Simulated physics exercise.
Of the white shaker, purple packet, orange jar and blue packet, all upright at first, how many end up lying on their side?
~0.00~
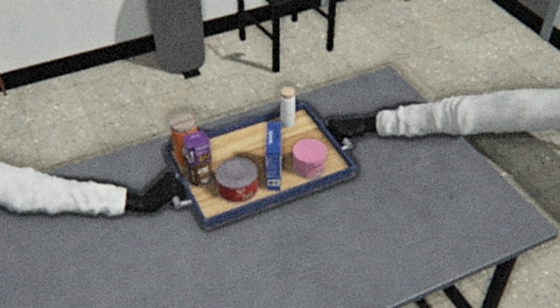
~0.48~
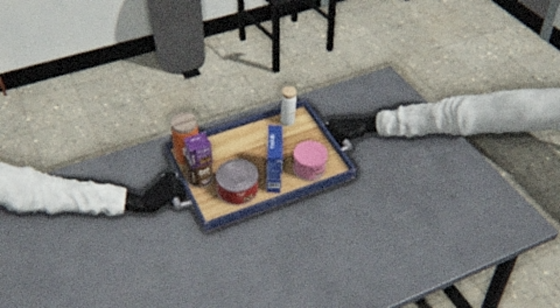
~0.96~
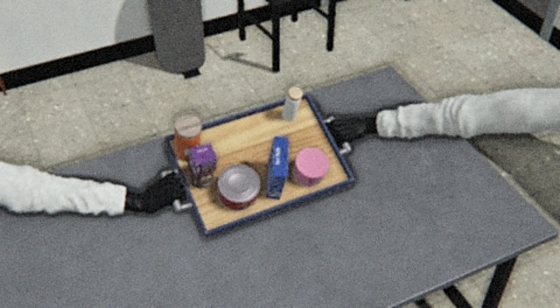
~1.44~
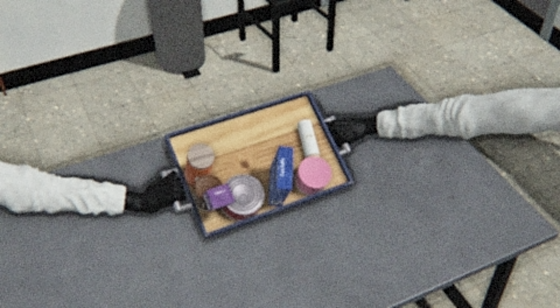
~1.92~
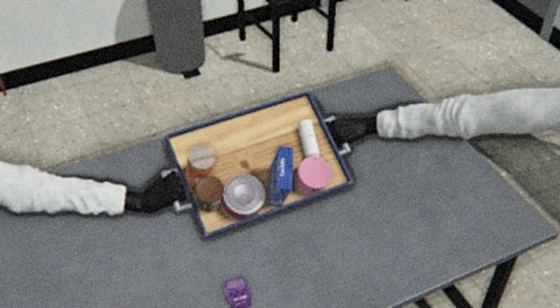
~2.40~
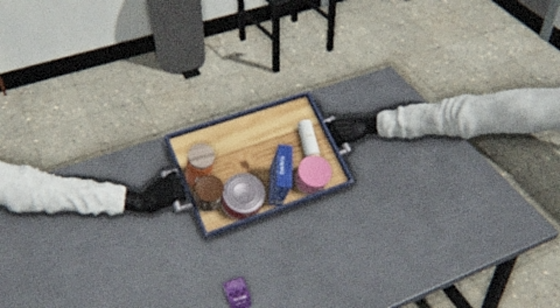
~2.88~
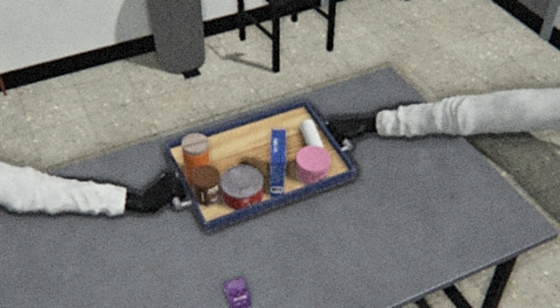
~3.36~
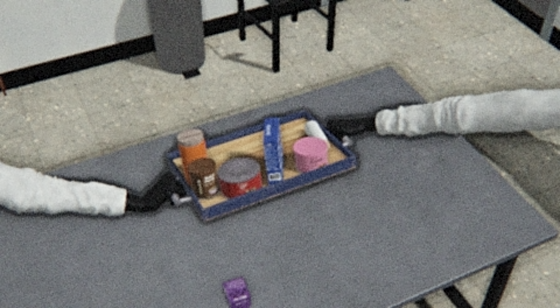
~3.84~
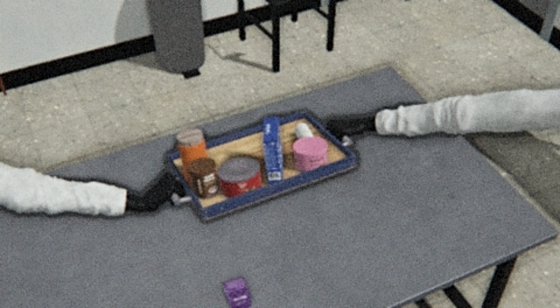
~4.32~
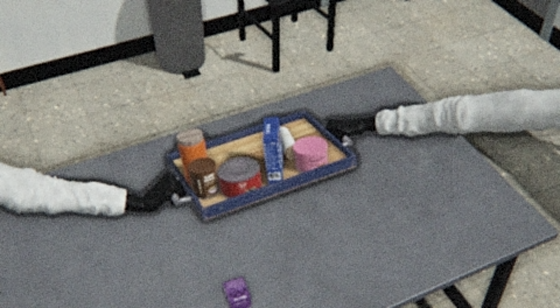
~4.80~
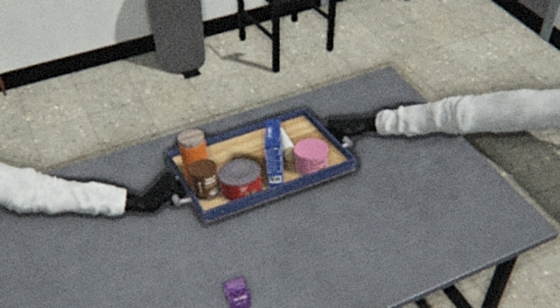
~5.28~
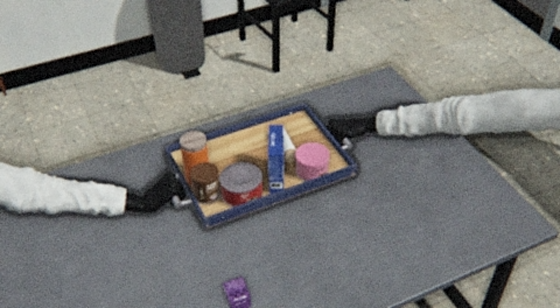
Two of them end up on their side. The white shaker lies on the tray and the purple packet lies on the table.
